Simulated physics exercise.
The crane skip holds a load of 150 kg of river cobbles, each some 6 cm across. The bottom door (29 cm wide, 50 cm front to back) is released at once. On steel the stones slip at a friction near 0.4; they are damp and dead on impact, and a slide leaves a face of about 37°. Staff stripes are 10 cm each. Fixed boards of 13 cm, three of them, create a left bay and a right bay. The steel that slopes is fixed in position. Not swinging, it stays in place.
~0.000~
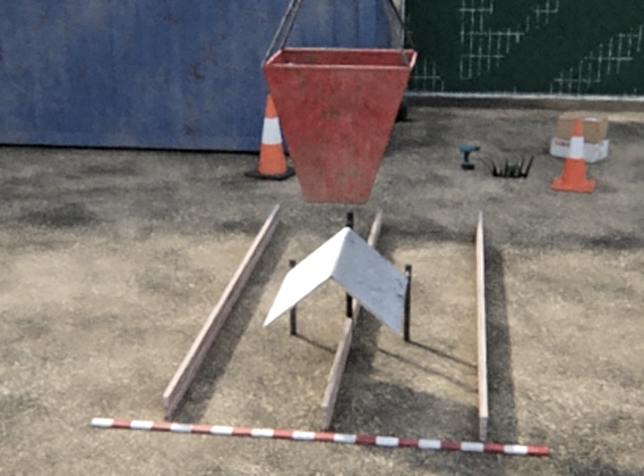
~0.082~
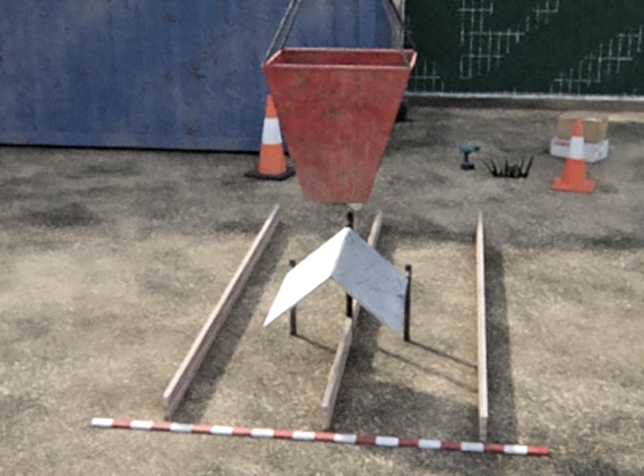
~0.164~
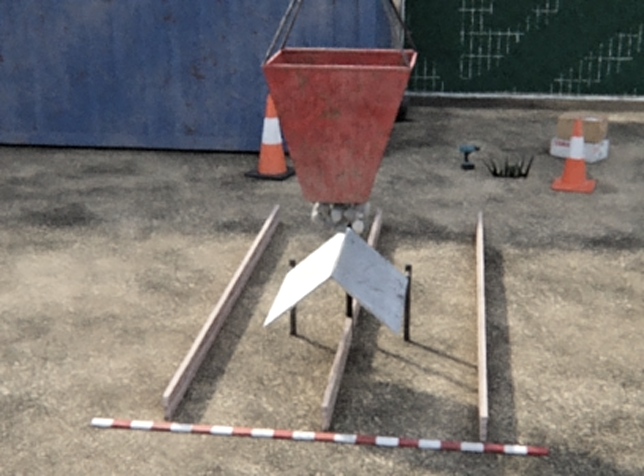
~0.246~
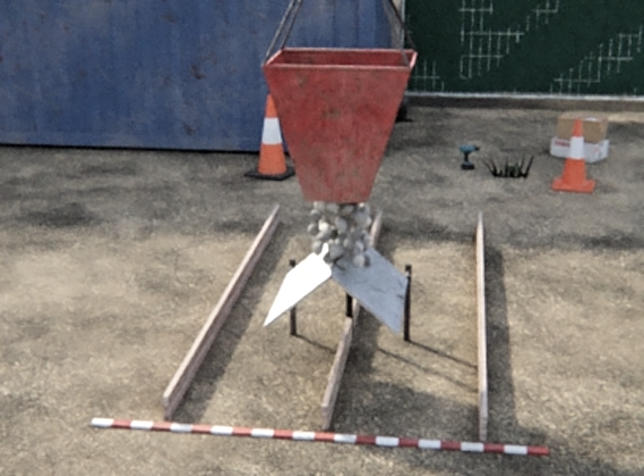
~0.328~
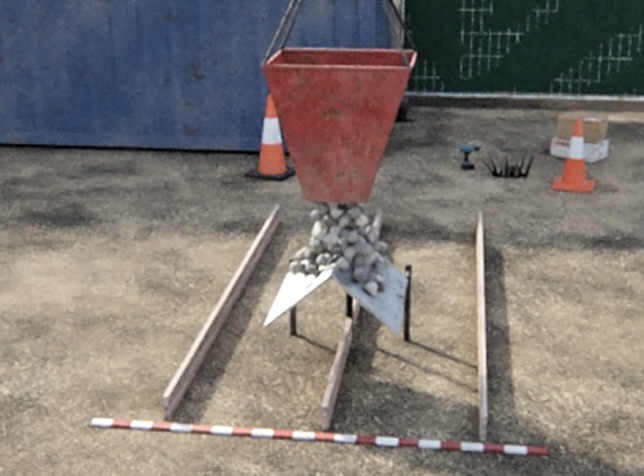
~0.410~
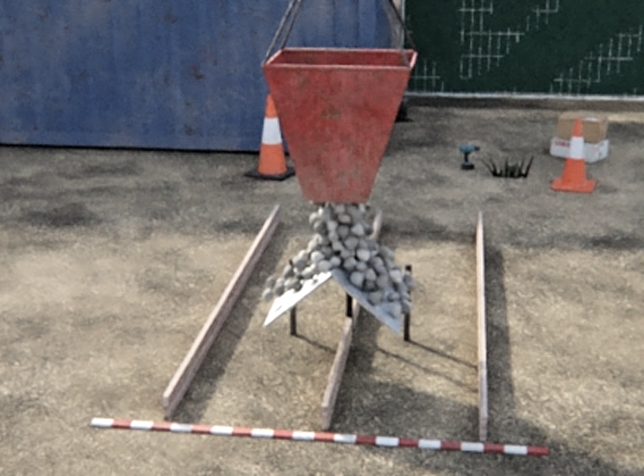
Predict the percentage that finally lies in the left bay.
46 per cent, roughly.
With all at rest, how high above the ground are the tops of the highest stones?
Height at rest: Around 20 cm.
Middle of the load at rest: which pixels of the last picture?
Middle at rest: Roughly (408, 375).
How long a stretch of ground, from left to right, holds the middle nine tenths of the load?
150 cm.
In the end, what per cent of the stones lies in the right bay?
About 50 per cent.
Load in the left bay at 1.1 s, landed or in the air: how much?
At that moment: About 45 %.
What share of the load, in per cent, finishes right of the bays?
Around 5 percent, give or take.
After 0.7 s, 10 % in the crane skip, 47 % on the steel, 18 % falling or lying in the left bay, 24 % falling or lying in the right bay; the stones farthest right are at (476, 375).
After 1.1 s, 0 % in the crane skip, 8 % on the steel, 43 % falling or lying in the left bay, 46 % falling or lying in the right bay, 3 % falling or lying right of the bays; the stones farthest right are at (549, 390).
After 1.7 s, 0 % in the crane skip, 1 % falling or lying left of the bays, 46 % falling or lying in the left bay, 48 % falling or lying in the right bay, 5 % falling or lying right of the bays; the stones farthest right are at (625, 406).
After 2.6 s, 0 % in the crane skip, 1 % falling or lying left of the bays, 46 % falling or lying in the left bay, 48 % falling or lying in the right bay, 5 % falling or lying right of the bays; the stones farthest right are at (630, 407).
After 4.5 s, 0 % in the crane skip, 1 % left of the bays, 46 % in the left bay, 48 % in the right bay, 5 % right of the bays; the stones farthest right are at (630, 407).
